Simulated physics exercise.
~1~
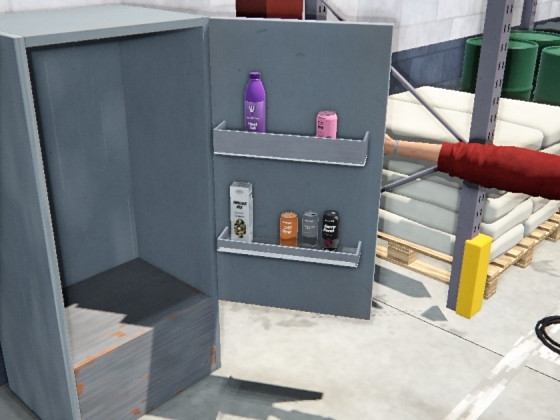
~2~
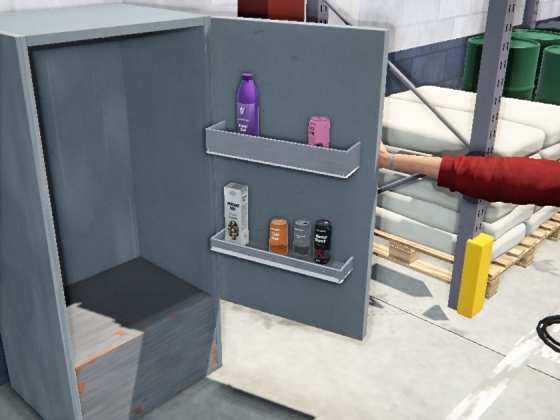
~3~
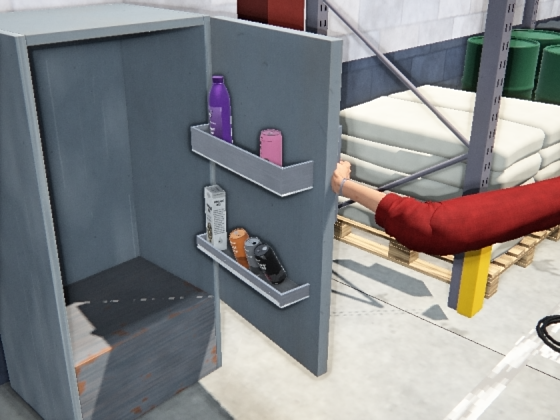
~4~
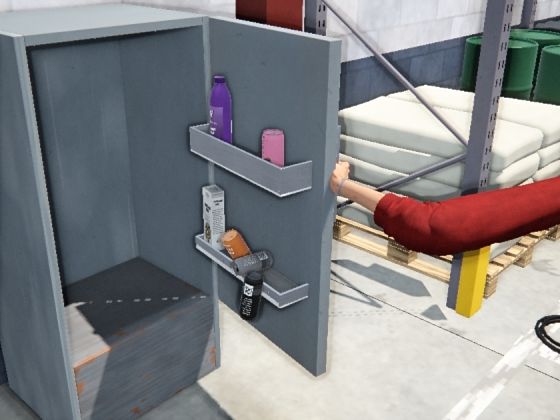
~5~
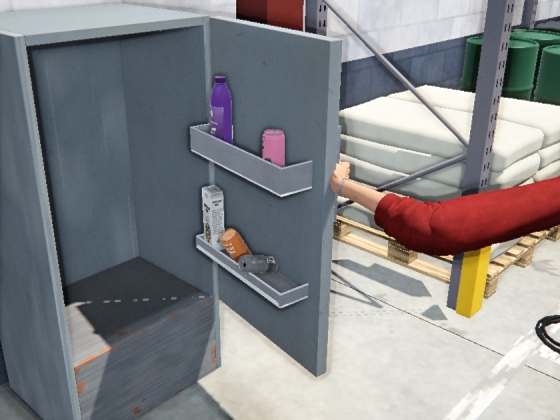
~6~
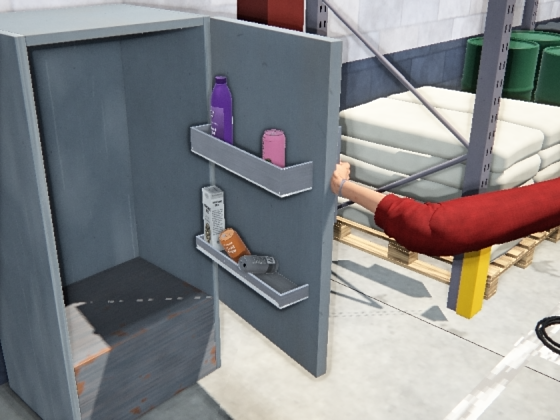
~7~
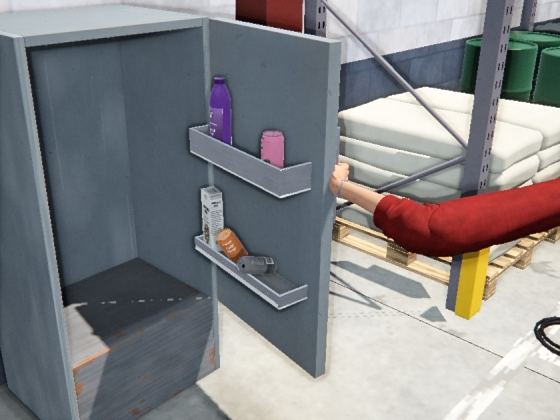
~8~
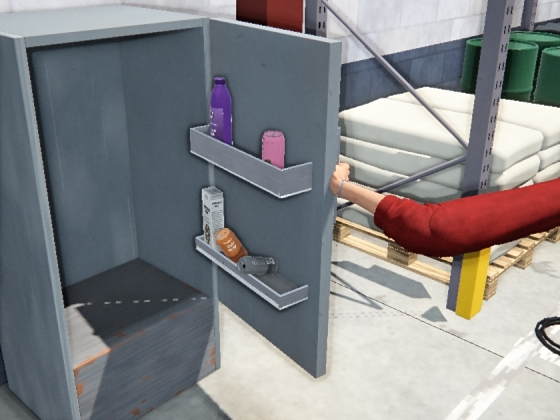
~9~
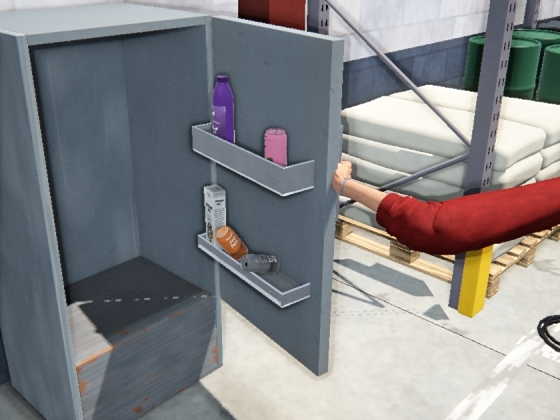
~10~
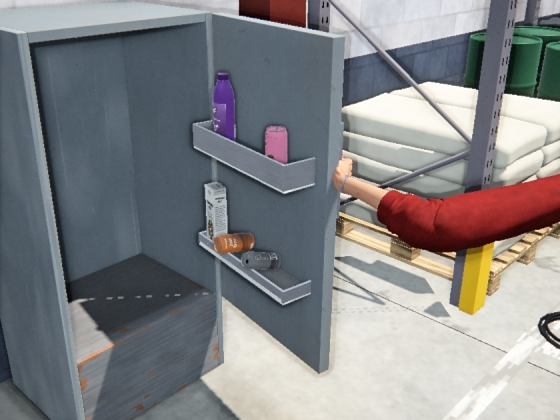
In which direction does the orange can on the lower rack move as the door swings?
The orange can moves to the left, carried along with the swinging door.
